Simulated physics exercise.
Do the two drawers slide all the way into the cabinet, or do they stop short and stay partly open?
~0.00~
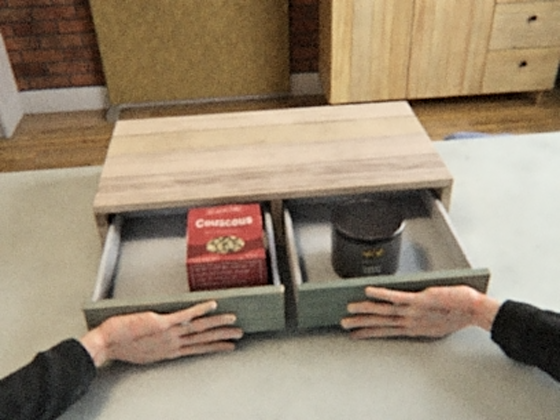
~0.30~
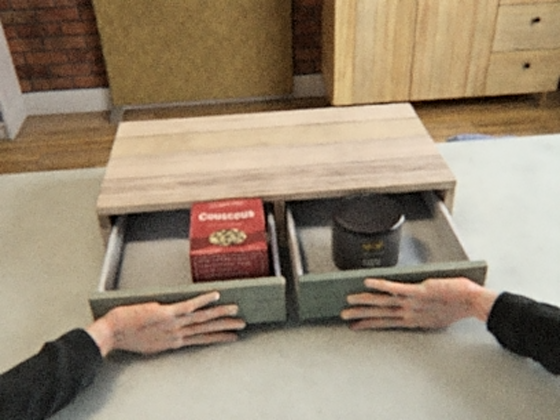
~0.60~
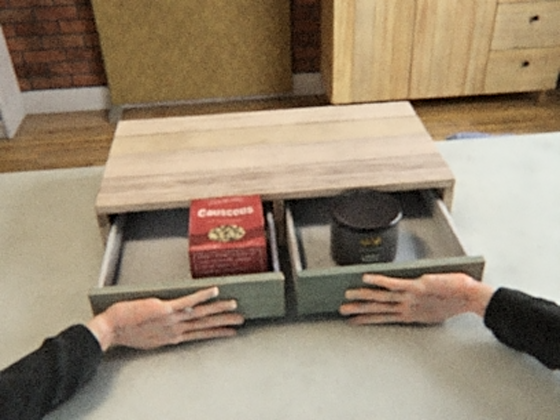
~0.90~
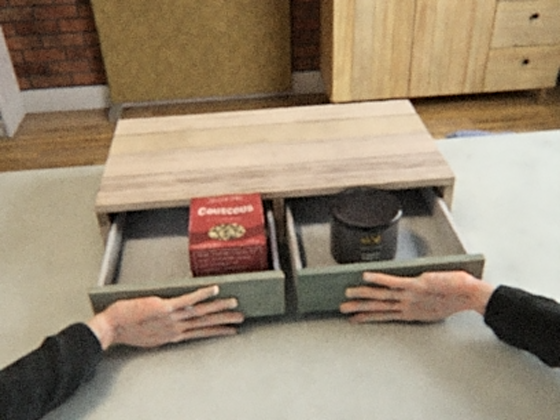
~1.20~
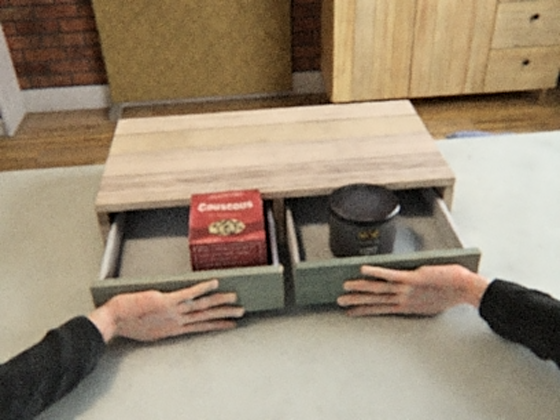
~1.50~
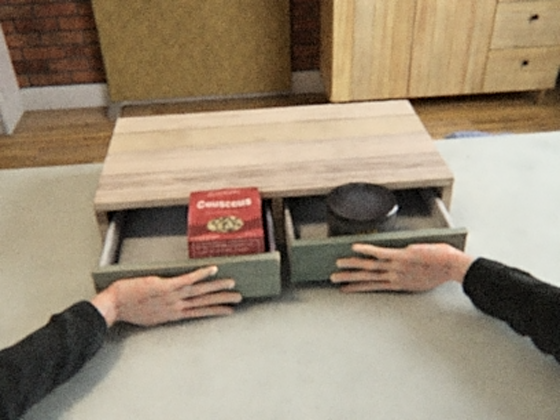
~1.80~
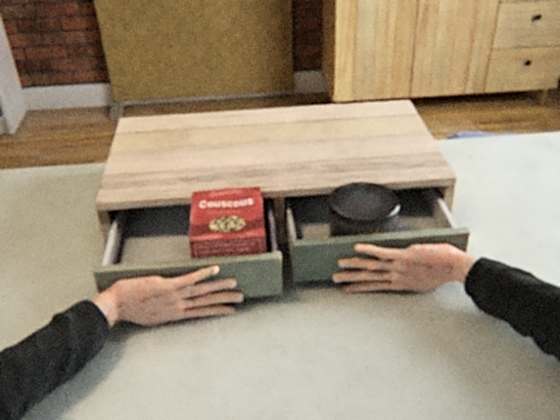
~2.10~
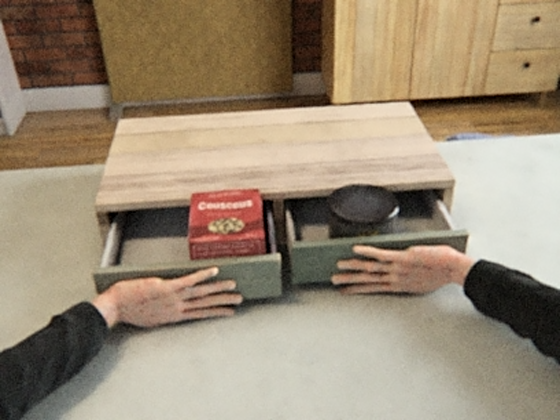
Both drawers stop short and stay partly open. The hands push them in a little way, and then neither the left nor the right one goes any further.
